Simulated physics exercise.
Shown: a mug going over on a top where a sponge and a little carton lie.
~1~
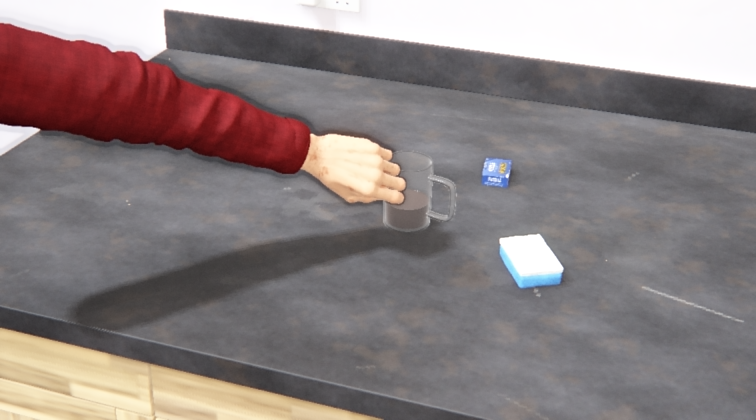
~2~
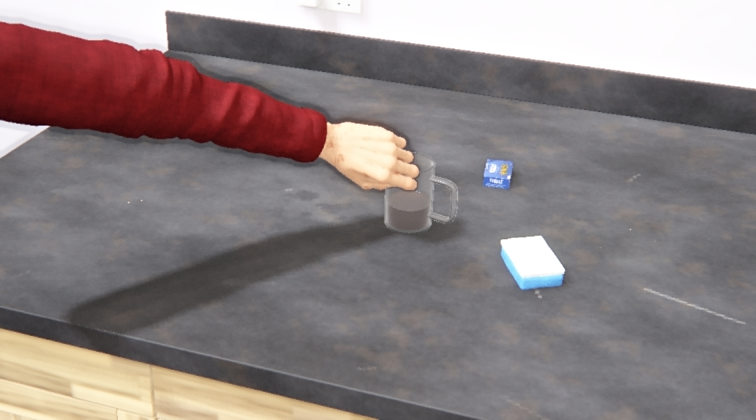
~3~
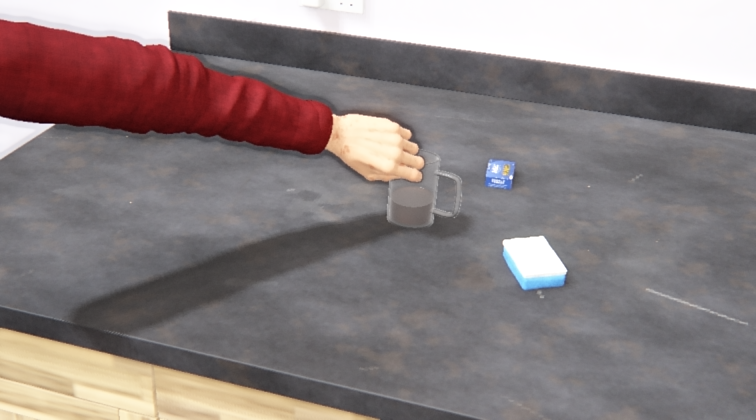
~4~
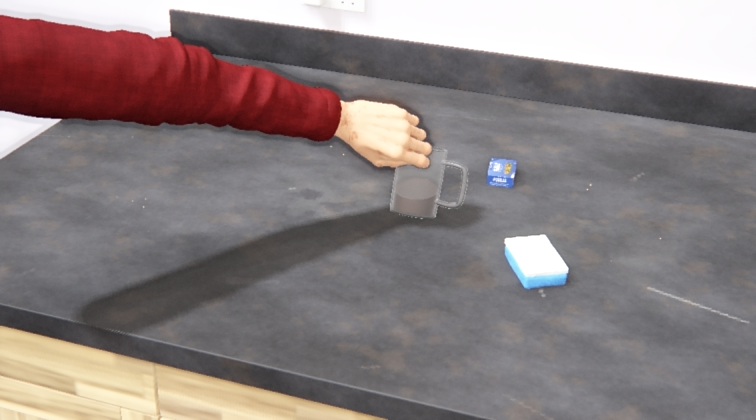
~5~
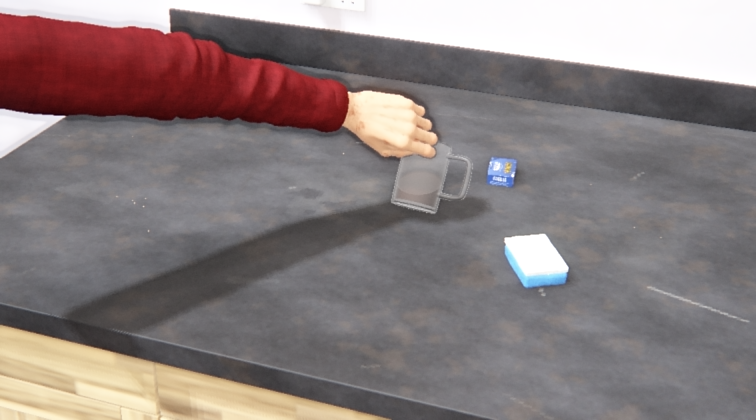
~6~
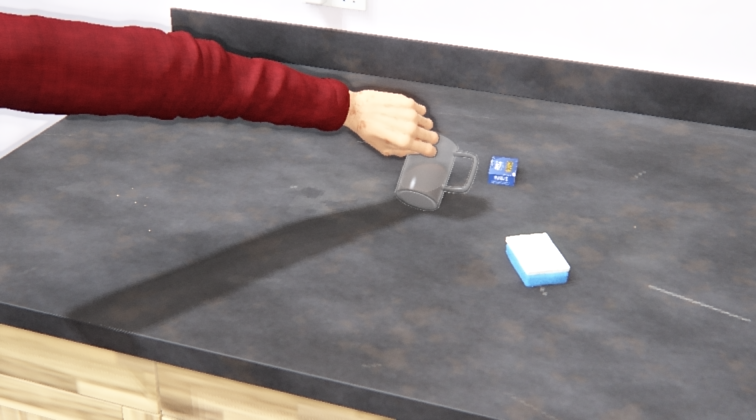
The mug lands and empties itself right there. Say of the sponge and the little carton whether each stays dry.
The sponge is missed by the spill, and as for the little carton, it is caught by the spill.
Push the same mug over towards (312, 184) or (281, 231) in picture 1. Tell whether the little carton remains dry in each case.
On the first try it avoids the spill, and on the second try it avoids the spill.
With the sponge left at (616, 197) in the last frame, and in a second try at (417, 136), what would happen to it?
It is missed at the first place and gets caught at the second.
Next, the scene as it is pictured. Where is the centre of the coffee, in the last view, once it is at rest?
(483, 130).
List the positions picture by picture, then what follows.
In the first frame, it stands upright; mug (408, 190) about a third full; sponge (531, 253); little carton (497, 167).
The second frame shows pushed off balance; mug about a third full, surface at (409, 201).
The third frame shows pushed off balance; mug (413, 187) about a third full; little carton (501, 169).
The fourth frame shows pushed off balance; mug (418, 178) tipped 20°; sponge (536, 253).
The fifth frame shows pushed off balance; mug (422, 172) tipped 35°.
In the sixth frame, it is falling; mug (427, 169) tipped 50°; sponge (537, 251); little carton (504, 166).
Shortly, the puddle covers about as much as a plate; the sponge is still dry; the little carton is soaking at its edge.
Then, the puddle covers about as much as a tray; the sponge is still dry; the little carton is soaking at its edge.
At the finish, the puddle covers about as much as a tray; the sponge is still dry; the little carton is soaking at its edge.
